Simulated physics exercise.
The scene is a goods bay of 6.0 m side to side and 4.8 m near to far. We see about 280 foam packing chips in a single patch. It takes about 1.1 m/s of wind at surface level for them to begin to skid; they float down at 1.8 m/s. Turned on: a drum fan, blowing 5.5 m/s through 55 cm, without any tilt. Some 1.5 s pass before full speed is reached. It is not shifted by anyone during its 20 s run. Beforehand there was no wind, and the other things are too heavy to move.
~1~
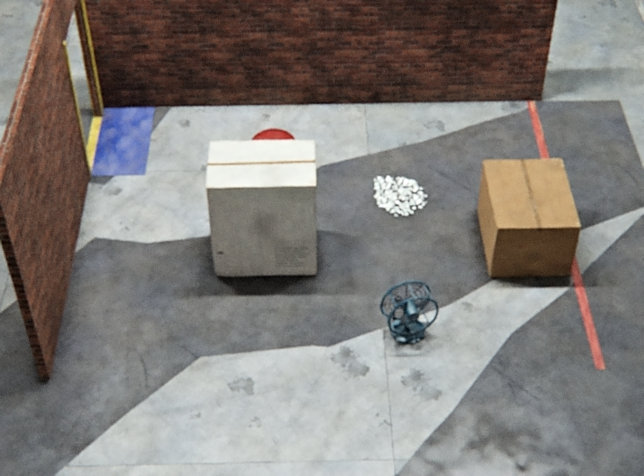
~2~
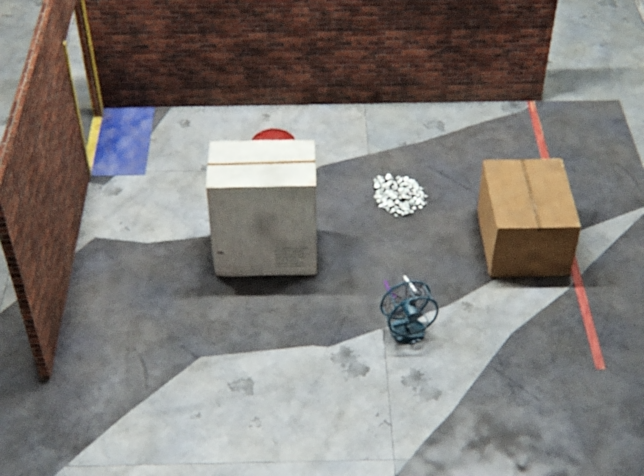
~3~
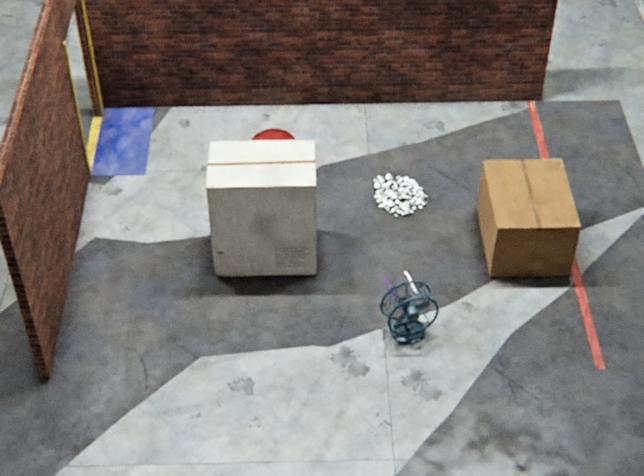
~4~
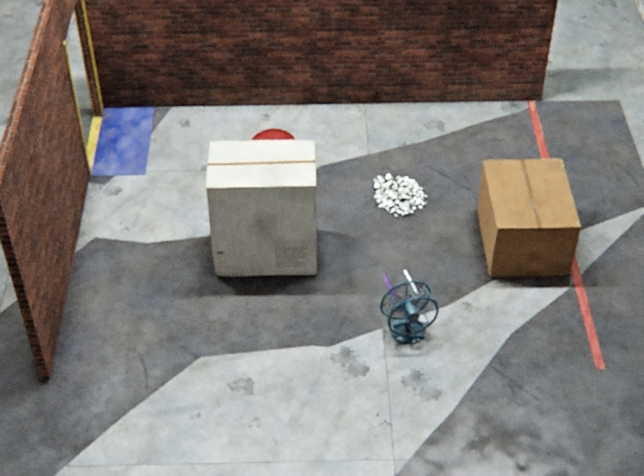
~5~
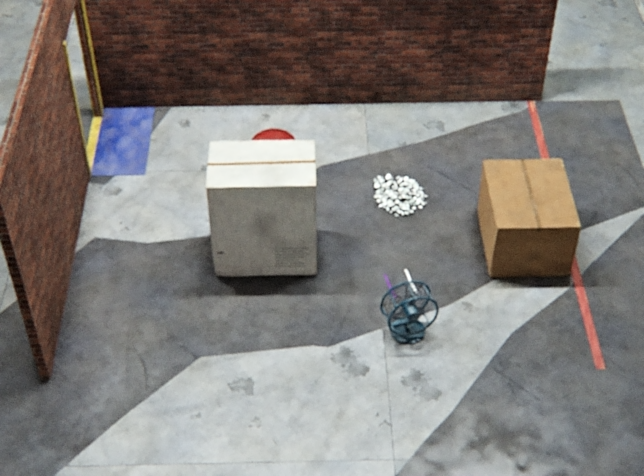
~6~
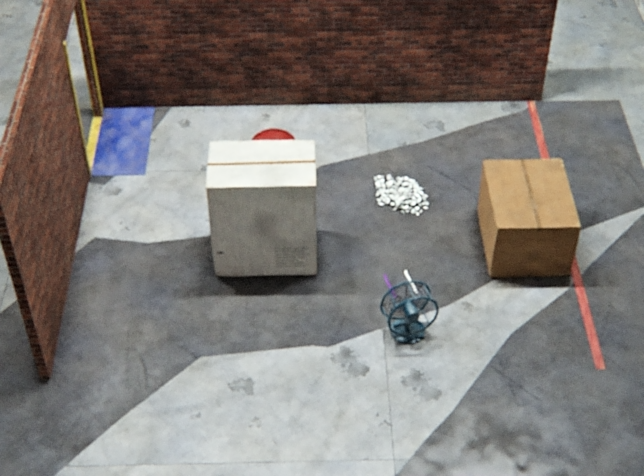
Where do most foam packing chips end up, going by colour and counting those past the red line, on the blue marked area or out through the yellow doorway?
Most end up at the red one.
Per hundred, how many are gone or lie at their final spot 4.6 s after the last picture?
Roughly 30 per cent of them.
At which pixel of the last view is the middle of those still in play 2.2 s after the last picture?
I'd point to somewhere around (406, 129).
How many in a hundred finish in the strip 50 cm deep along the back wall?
Share: Approx. 10 %.
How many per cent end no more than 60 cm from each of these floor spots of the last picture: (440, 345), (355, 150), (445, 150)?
In order: About 0 %, then 1 %, then 15 %.
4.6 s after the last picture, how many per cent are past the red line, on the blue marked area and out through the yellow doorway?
Shares come out near 30 % for red, 0 % for blue and 0 % for yellow.
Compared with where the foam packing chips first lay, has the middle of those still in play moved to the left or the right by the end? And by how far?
Net drift goes to the right side, close to 0.2 m.
Then, 2.2 s after the last picture, 0 % are out through the yellow doorway, 0 % on the blue marked area and 0 % past the red line; the middle of those still in play is near (406, 129); 11 % have settled or left.
Then, 4.6 s after the last picture, 0 % are out through the yellow doorway, 0 % on the blue marked area and 35 % past the red line; the middle of those still in play is near (409, 149); 33 % have settled or left.
Then, 9.2 s after the last picture, 0 % are out through the yellow doorway, 0 % on the blue marked area and 38 % past the red line; the middle of those still in play is near (411, 163); 46 % have settled or left.
Then, 18.2 s after the last picture, at the end, 0 % are out through the yellow doorway, 0 % on the blue marked area and 41 % past the red line; the middle of those still in play is near (412, 162).
